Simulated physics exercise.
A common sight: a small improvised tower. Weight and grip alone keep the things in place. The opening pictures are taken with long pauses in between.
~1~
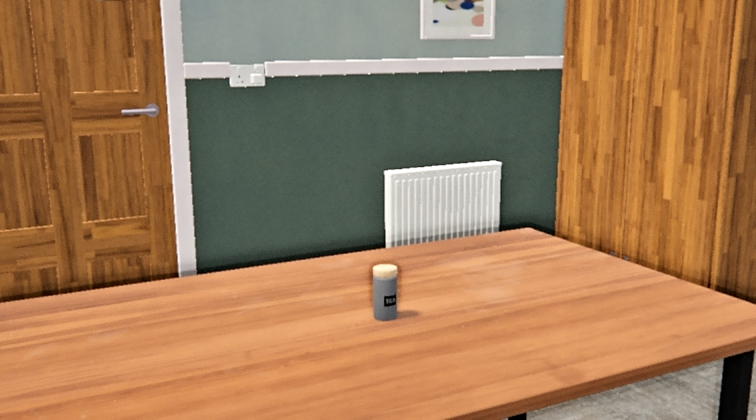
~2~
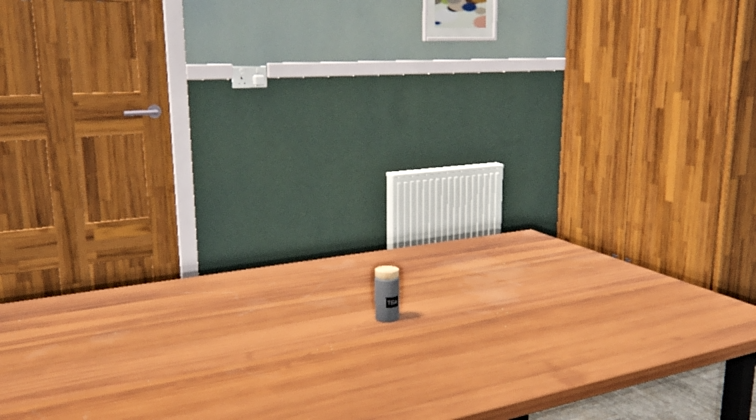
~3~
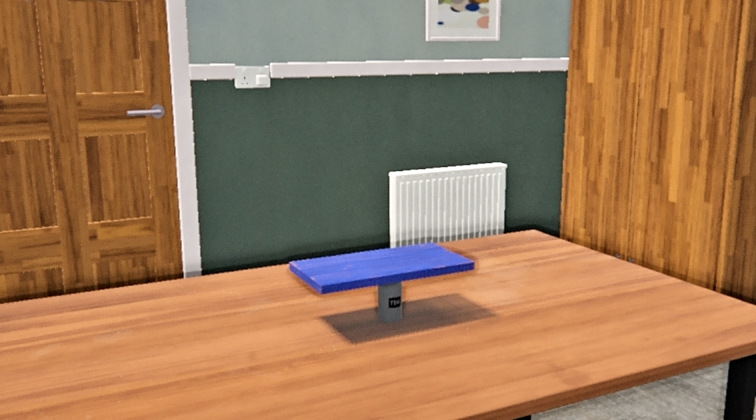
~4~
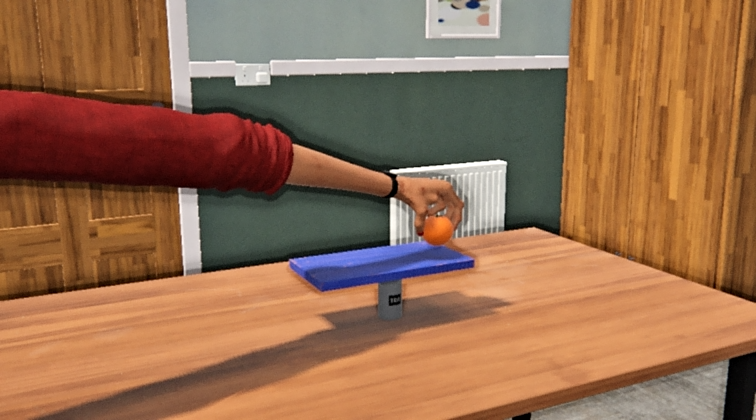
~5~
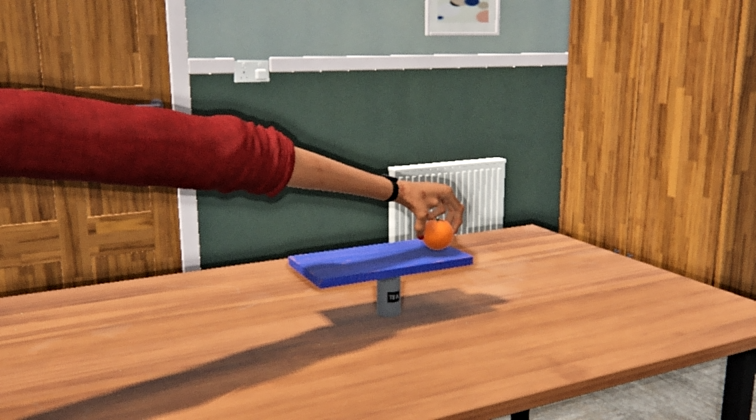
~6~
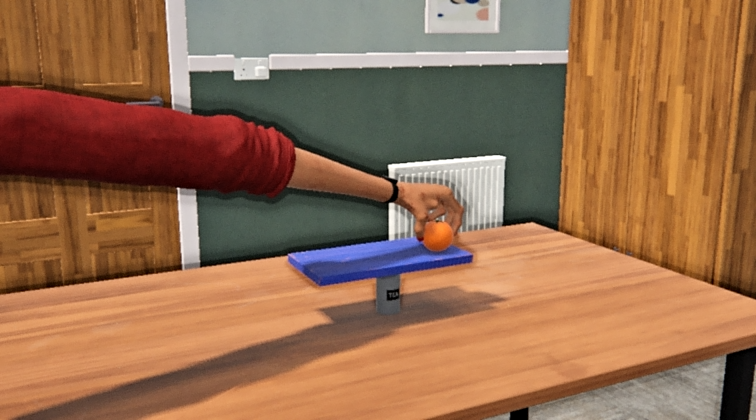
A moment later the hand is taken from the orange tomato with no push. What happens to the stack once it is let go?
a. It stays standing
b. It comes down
Option a: It stays standing.
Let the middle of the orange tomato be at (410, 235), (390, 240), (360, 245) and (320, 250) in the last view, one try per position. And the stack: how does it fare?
So it stays steady first, stays steady next, tips over after that, and tips over last.
Then, 0.20 s on from there, no change.
Then, 0.50 s on from there, orange tomato resting near (437, 236).
In the end, all 3 unmoved. At the end, from the last picture's camera, orange tomato near (437, 236). The stack holds.
